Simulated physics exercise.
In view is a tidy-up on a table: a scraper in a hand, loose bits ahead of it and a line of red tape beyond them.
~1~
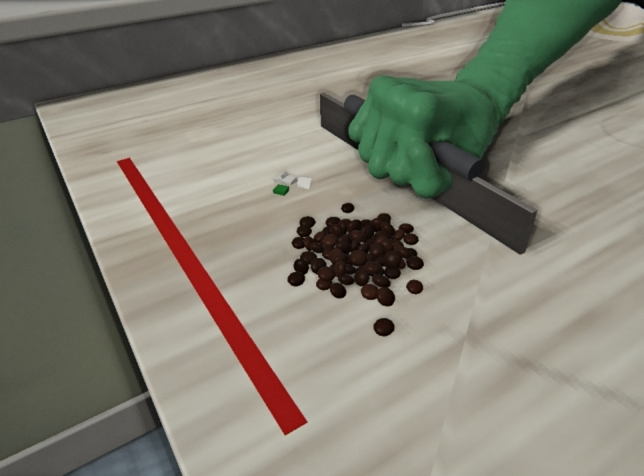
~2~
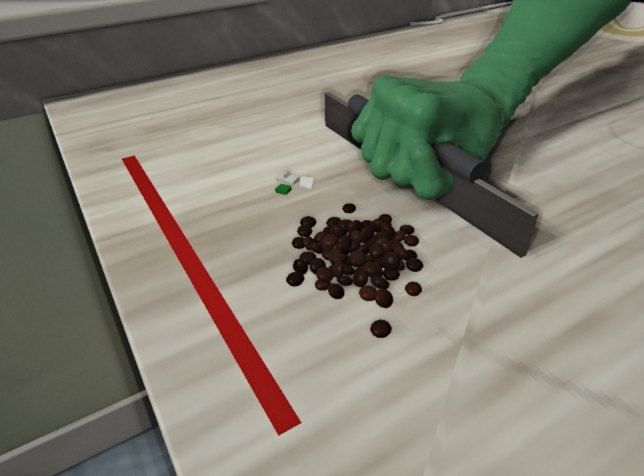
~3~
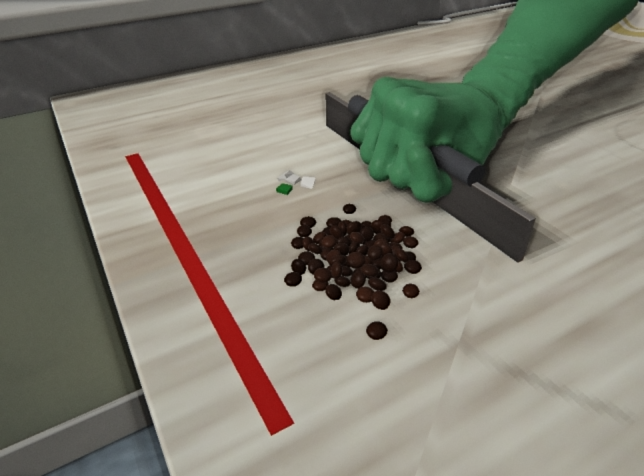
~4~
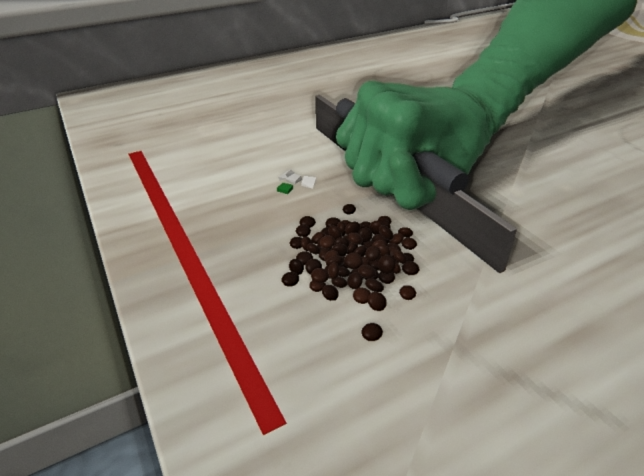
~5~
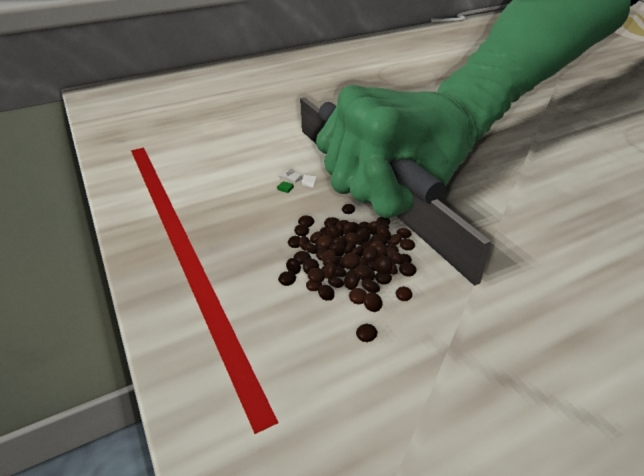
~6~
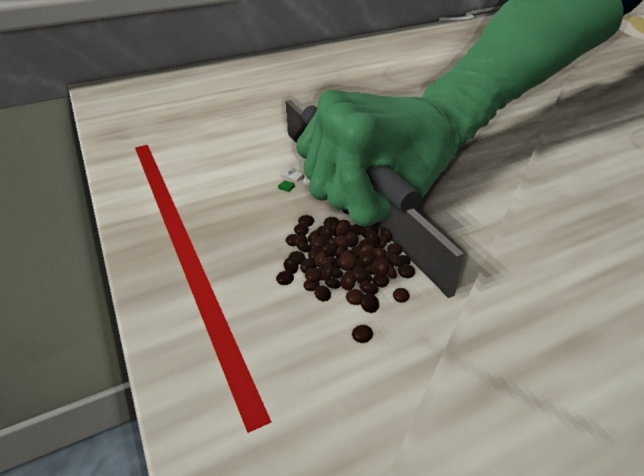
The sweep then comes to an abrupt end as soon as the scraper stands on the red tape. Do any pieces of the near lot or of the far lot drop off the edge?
The near lot loses some bits. The far lot loses nothing.
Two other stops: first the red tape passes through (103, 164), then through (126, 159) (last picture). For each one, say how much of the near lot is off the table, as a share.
About 90 and 60 per cent.
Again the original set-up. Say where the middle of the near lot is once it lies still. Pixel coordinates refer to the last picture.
Around (162, 321) in the last picture.
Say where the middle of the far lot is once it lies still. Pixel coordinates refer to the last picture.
About (153, 222).
Then, 0.56 s past the last view, scraper still moving, near (260, 183); near lot all on the table, its front near (219, 324); far lot all on the table, its front near (230, 204).
Then, 1.14 s past the last view, scraper stopped at the red tape; near lot a small part over the edge; far lot all on the table, its front near (140, 230).
Then, 1.42 s past the last view, scraper stopped at the red tape; near lot about a quarter over the edge; far lot all on the table, its front near (140, 230).
Finally, scraper stopped at the red tape; near lot about a quarter over the edge; far lot all on the table, its front near (140, 230).
